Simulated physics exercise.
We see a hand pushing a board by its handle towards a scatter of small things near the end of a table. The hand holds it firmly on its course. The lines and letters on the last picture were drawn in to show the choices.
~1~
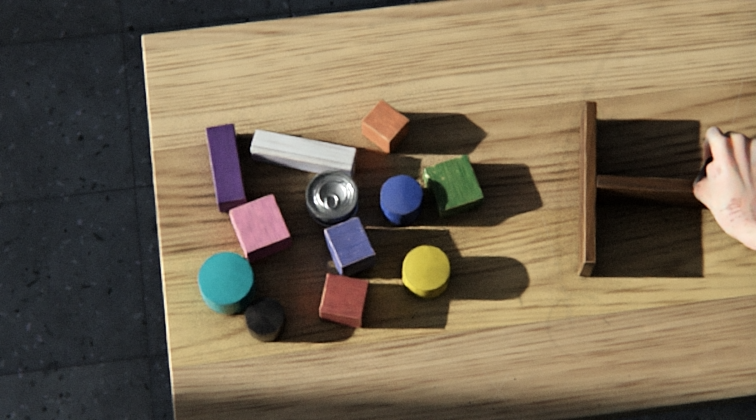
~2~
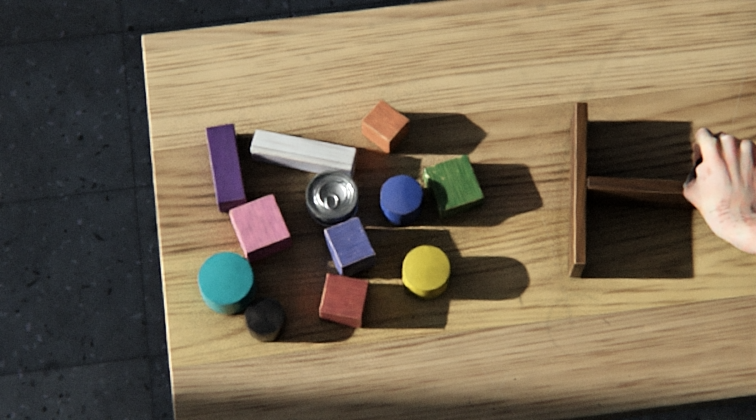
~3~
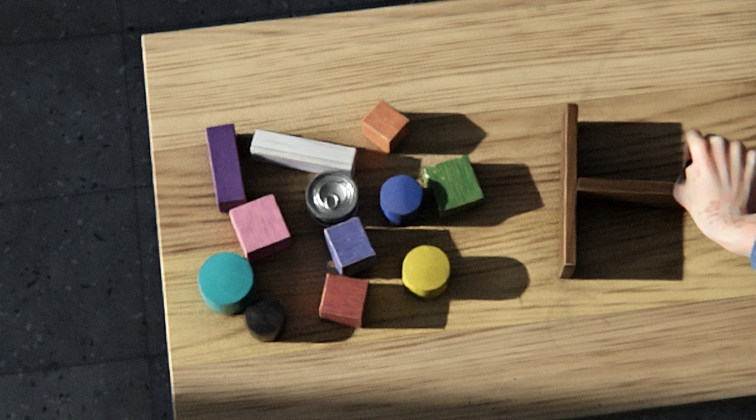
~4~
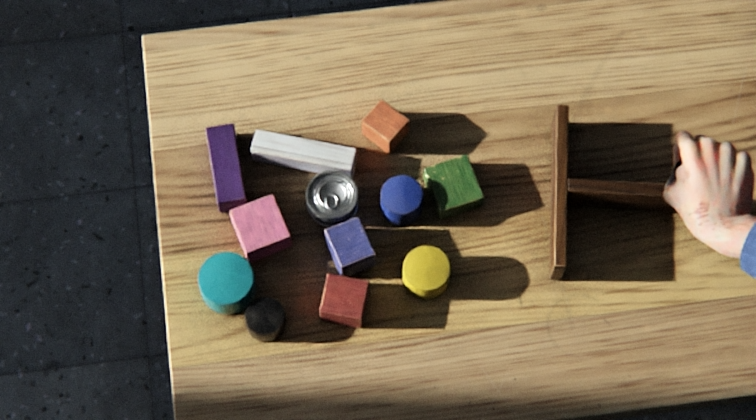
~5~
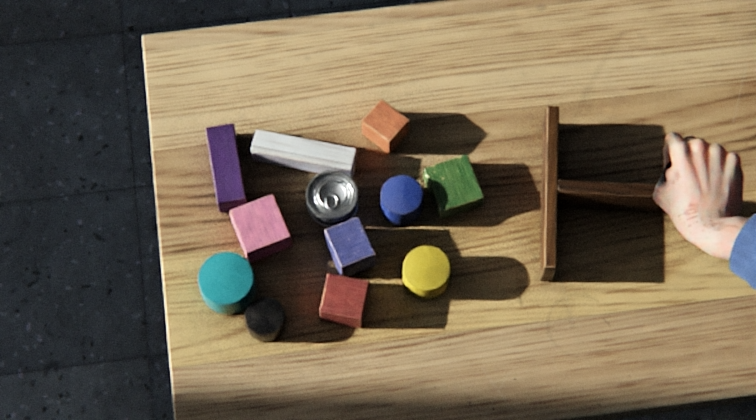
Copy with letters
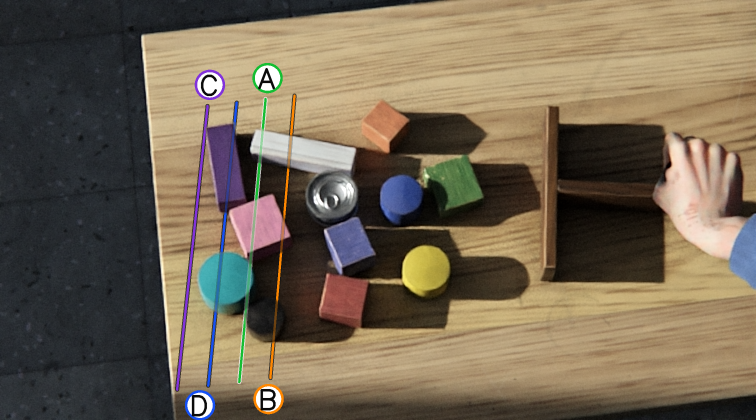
The footage shows a hand holding a wooden board by its handle and sliding it slowly left across a table, a short distance toward scattered colourful blocks, cylinders and a grey tin, which all stay still.
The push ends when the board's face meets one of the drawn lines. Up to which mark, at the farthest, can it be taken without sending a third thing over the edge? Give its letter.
As far as mark A.
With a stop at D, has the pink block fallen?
Yes.
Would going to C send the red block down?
By then, no.
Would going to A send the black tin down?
No.
On the marked copy, A at (253, 236); B at (283, 232); C at (193, 243); D at (223, 239).
With A. Early on, board (446, 198); yellow tin (412, 273); grey tin (324, 199).
Further on, board (339, 211); purple bar (195, 163); grey tin (235, 160).
At the end, board (256, 221); purple bar (159, 164); turquoise tin (171, 278); none fallen.
As for the rest, B is within the limit but short; C drops five; D drops three.
